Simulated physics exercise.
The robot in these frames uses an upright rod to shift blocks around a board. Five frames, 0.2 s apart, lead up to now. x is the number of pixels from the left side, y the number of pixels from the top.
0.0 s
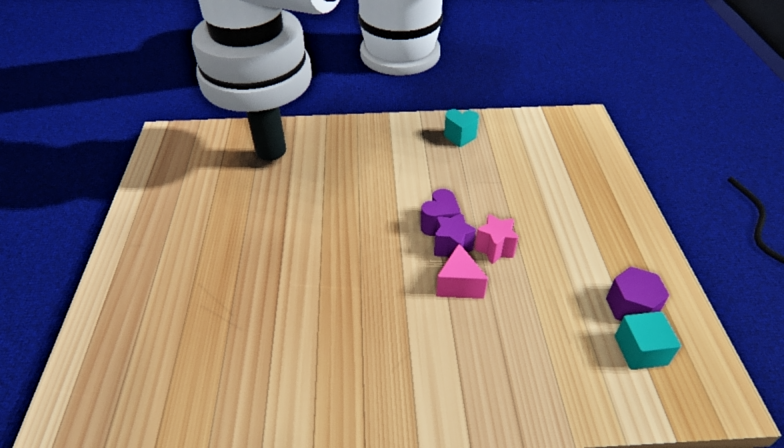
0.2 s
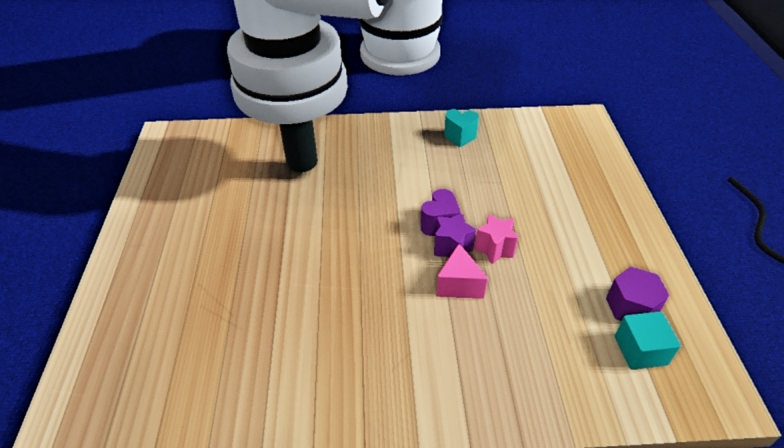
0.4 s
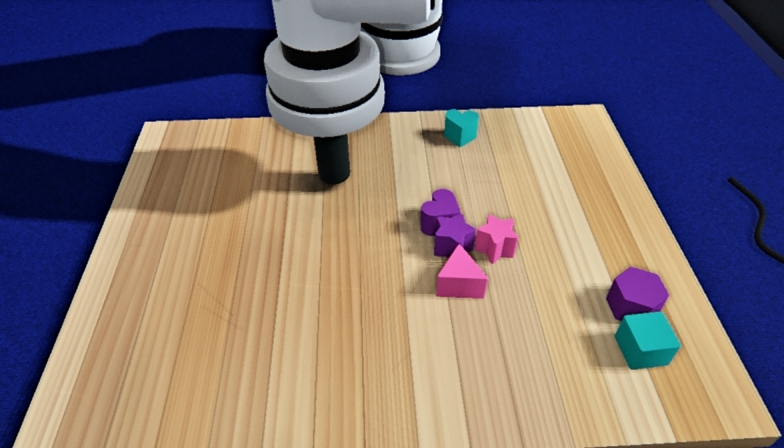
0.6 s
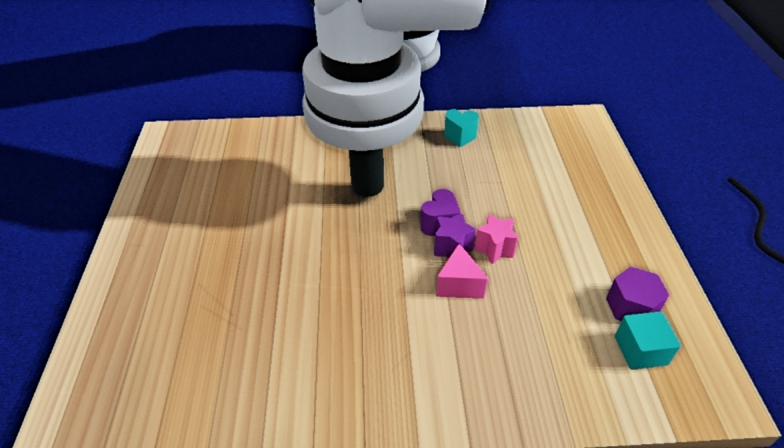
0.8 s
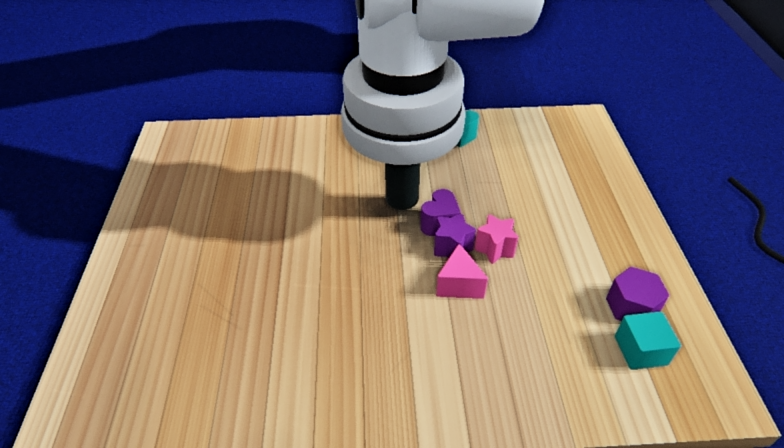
On a pale wooden board over a blue surface, seen from above at an angle by a still camera, a white robot arm holds a black upright rod. A turquoise heart-shaped block sits at the back, purple and pink blocks cluster near the centre, and a purple block touches a turquoise one at right. The arm moves the rod steadily rightward and nearer, beside the cluster, while the blocks stay still.
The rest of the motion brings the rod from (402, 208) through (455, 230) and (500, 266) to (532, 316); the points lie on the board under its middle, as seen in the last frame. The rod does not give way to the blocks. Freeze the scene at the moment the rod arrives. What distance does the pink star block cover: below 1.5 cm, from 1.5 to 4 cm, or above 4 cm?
It's set to move over 4 cm.
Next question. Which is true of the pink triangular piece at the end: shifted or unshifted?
It will end up elsewhere.
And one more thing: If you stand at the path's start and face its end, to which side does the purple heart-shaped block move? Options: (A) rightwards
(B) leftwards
Letter B.
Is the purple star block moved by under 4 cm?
My answer is no.
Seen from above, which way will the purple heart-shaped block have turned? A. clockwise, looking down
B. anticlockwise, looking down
B: Anticlockwise, looking down.
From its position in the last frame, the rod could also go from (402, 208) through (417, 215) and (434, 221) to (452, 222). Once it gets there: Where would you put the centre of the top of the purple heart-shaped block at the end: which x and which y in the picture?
(484, 211)
What follows on the original path. One third of the way, rod at (457, 223); purple heart-shaped block at (488, 220); purple star block at (474, 245), turned 30° clockwise; pink triangular piece at (461, 271); pink star block at (519, 235), turned 15° clockwise.
Two thirds of the way, rod at (502, 259); purple heart-shaped block at (538, 245), turned 35° anticlockwise; purple star block at (496, 273), turned 105° clockwise; pink triangular piece at (458, 275); pink star block at (573, 258).
At the end, rod at (534, 309); purple heart-shaped block at (546, 251), turned 65° anticlockwise; purple star block at (499, 302), turned 155° clockwise; pink triangular piece at (457, 277); pink star block at (582, 261), turned 15° anticlockwise.
